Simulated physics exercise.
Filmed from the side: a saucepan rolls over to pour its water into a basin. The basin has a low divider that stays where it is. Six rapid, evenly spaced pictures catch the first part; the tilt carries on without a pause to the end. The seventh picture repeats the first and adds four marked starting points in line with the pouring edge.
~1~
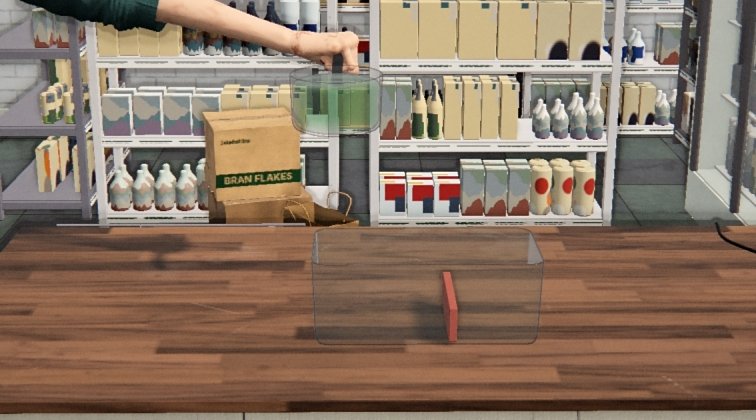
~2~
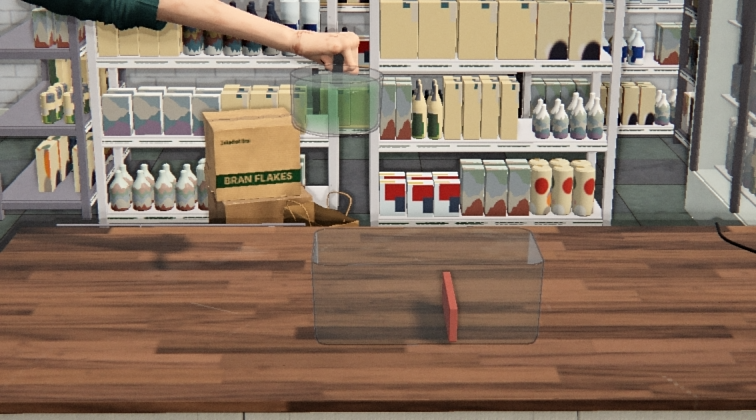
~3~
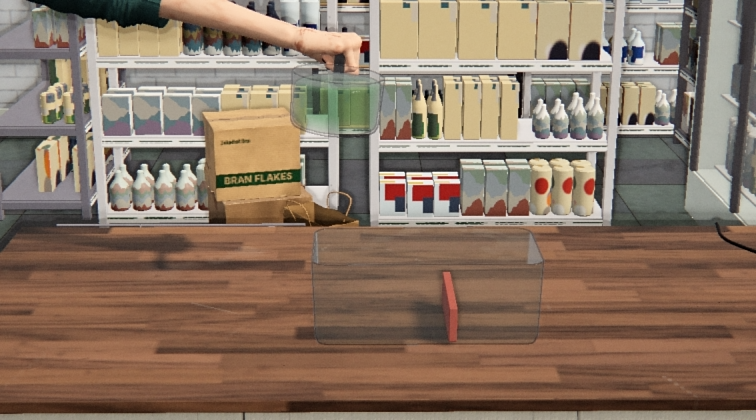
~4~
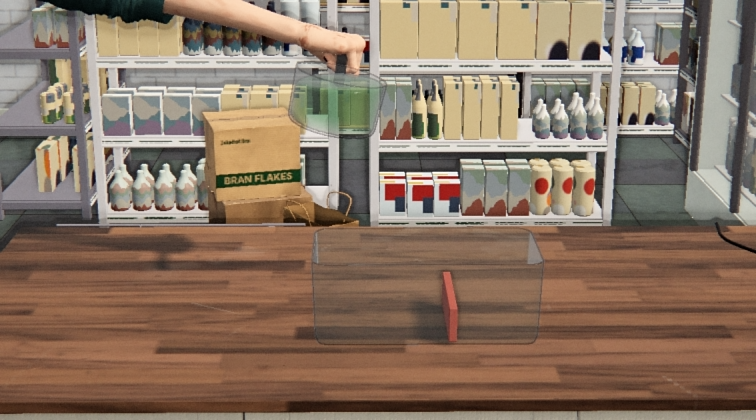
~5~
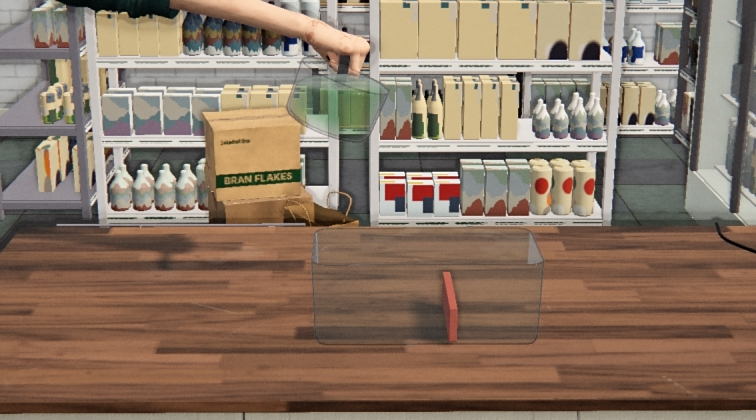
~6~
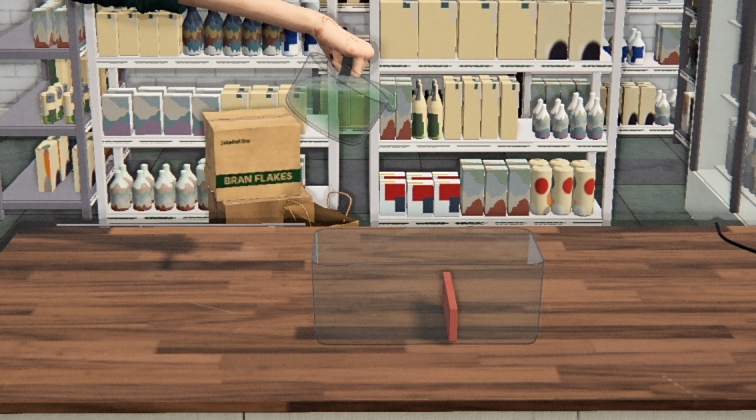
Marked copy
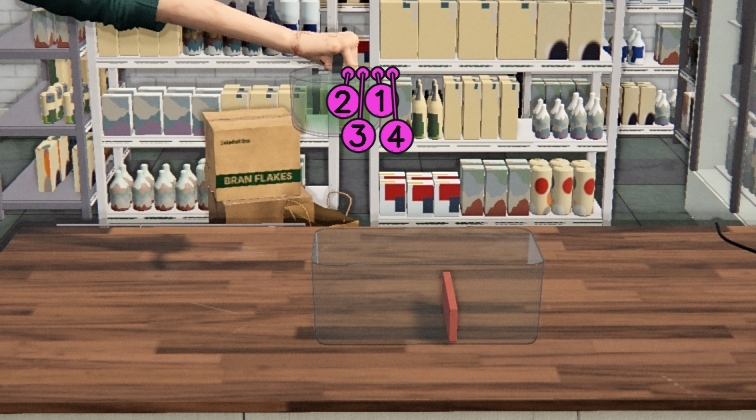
In a shop aisle with stocked white shelves, a wooden counter is seen from the side and slightly above by a still camera. On the counter stands a clear rectangular basin with an upright red piece, while a cardboard box marked "Bran Flakes" sits behind to the left, beside a see-through, green-tinted container held from above. The dark-sleeved arm holds the container still, then gradually tilts it rightward.
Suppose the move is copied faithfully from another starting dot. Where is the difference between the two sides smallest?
4.
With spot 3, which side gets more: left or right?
The left one.
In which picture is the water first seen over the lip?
Picture 5.
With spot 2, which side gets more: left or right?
The left one.
In magenta, 1 at (377, 73); 2 at (348, 73); 3 at (362, 73); 4 at (392, 73).
With 1, about 70 % ends left of the wall and 27 % right of it; 3 % is lost outside.
With 2, about 94 % ends left of the wall and 4 % right of it.
With 3, about 93 % ends left of the wall and 4 % right of it; 3 % is lost outside.
With 4, about 45 % ends left of the wall and 53 % right of it.
